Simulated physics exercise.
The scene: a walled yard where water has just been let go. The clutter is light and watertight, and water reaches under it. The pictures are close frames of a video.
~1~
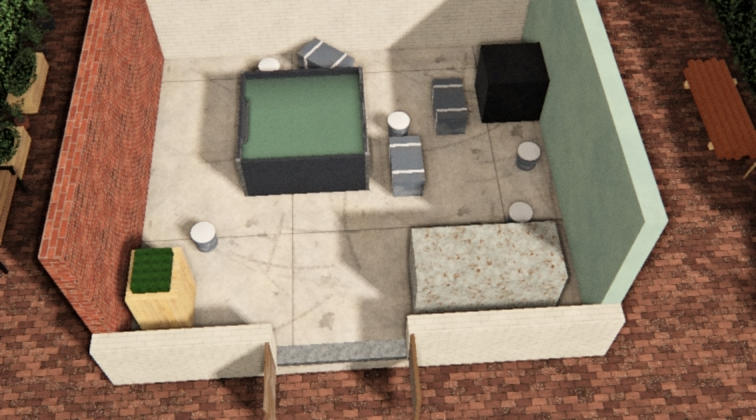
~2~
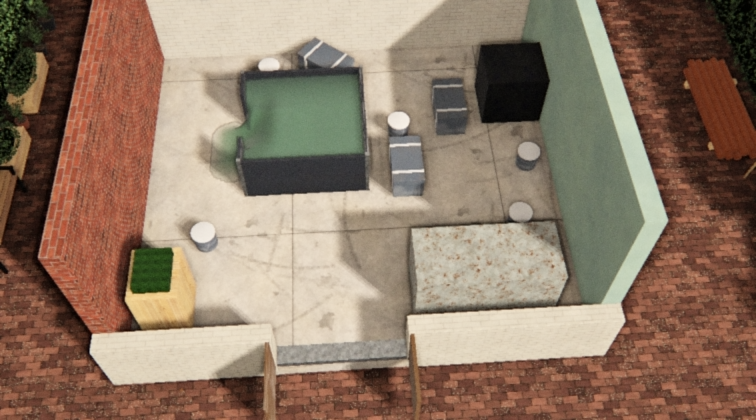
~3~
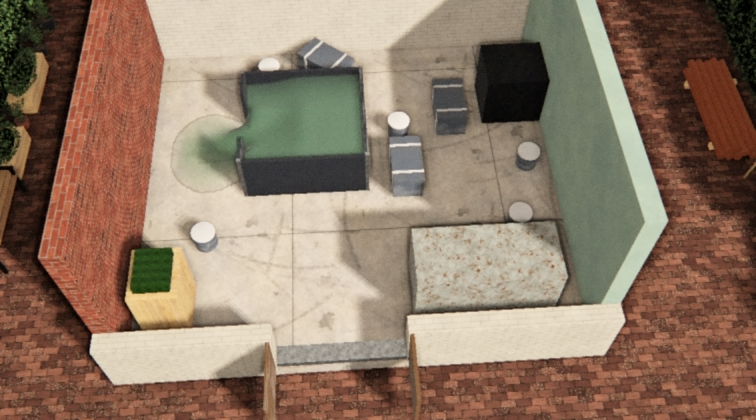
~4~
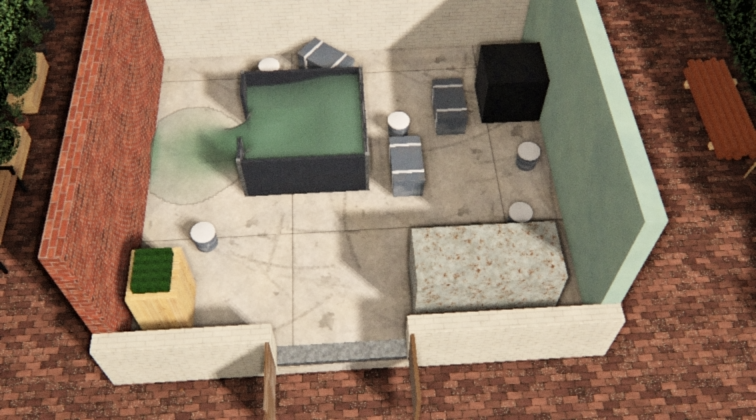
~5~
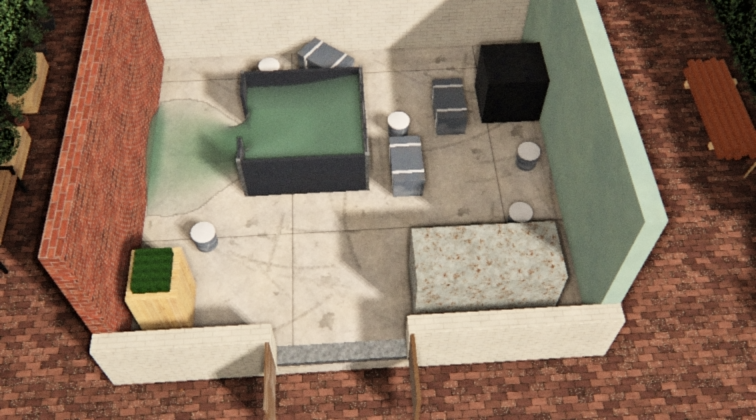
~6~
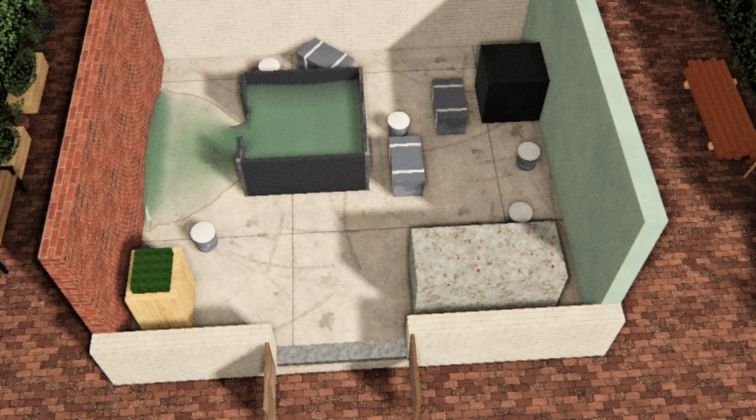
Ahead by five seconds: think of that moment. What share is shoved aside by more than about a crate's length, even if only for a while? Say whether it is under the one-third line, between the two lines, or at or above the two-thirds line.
The portion knocked well out of place is a third to two thirds.
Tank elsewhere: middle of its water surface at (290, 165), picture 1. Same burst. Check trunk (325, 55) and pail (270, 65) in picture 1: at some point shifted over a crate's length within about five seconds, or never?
In the order asked: Got displaced that much and got displaced that much.
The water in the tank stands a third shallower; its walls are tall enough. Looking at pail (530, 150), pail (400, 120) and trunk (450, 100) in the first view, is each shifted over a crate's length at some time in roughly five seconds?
Answers, in the order asked: Stayed within the threshold, stayed within the threshold, stayed within the threshold.
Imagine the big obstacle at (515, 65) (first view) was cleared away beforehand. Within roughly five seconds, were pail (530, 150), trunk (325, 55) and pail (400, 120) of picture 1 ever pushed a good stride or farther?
First object never went far; second object was driven off; third object never went far.
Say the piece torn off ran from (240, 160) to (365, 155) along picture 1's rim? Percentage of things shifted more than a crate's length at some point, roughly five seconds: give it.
I'd say around 10 per cent.
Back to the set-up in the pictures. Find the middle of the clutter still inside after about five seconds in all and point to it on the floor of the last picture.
Their centre sits close to (438, 151) on the floor of the last picture.
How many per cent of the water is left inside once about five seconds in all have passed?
Around 96 in a hundred.
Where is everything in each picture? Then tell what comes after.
In the first picture, a pail at (521, 212), on the bottom; a trunk at (326, 56) rests on the ground; 0 of 8 have shifted.
In the second picture, a pail at (521, 212) rests on the ground; a trunk at (326, 56) rests on the ground; 0 of 8 have shifted.
In the third picture, a pail at (521, 212) rests on the ground; a trunk at (326, 56) rests on the ground; 0 of 8 have shifted.
In the fourth picture, a pail at (521, 212), on the bottom; a trunk at (326, 56) rests on the ground; 0 of 8 have shifted.
In the fifth picture, a pail at (521, 212) rests on the ground; a trunk at (326, 56), on the bottom; 0 of 8 have shifted.
In the sixth picture, a pail at (521, 212), on the bottom; a trunk at (326, 56), on the bottom; 0 of 8 have shifted.
A moment on, 0 of 8 are well off their spots; 0 afloat.
Next, 0 of 8 are well off their spots; 0 afloat.
Later, 3 of 8 are well off their spots; 1 afloat.
In the end, 3 of 8 are well off their spots, and 3 have been at some point; 1 afloat.
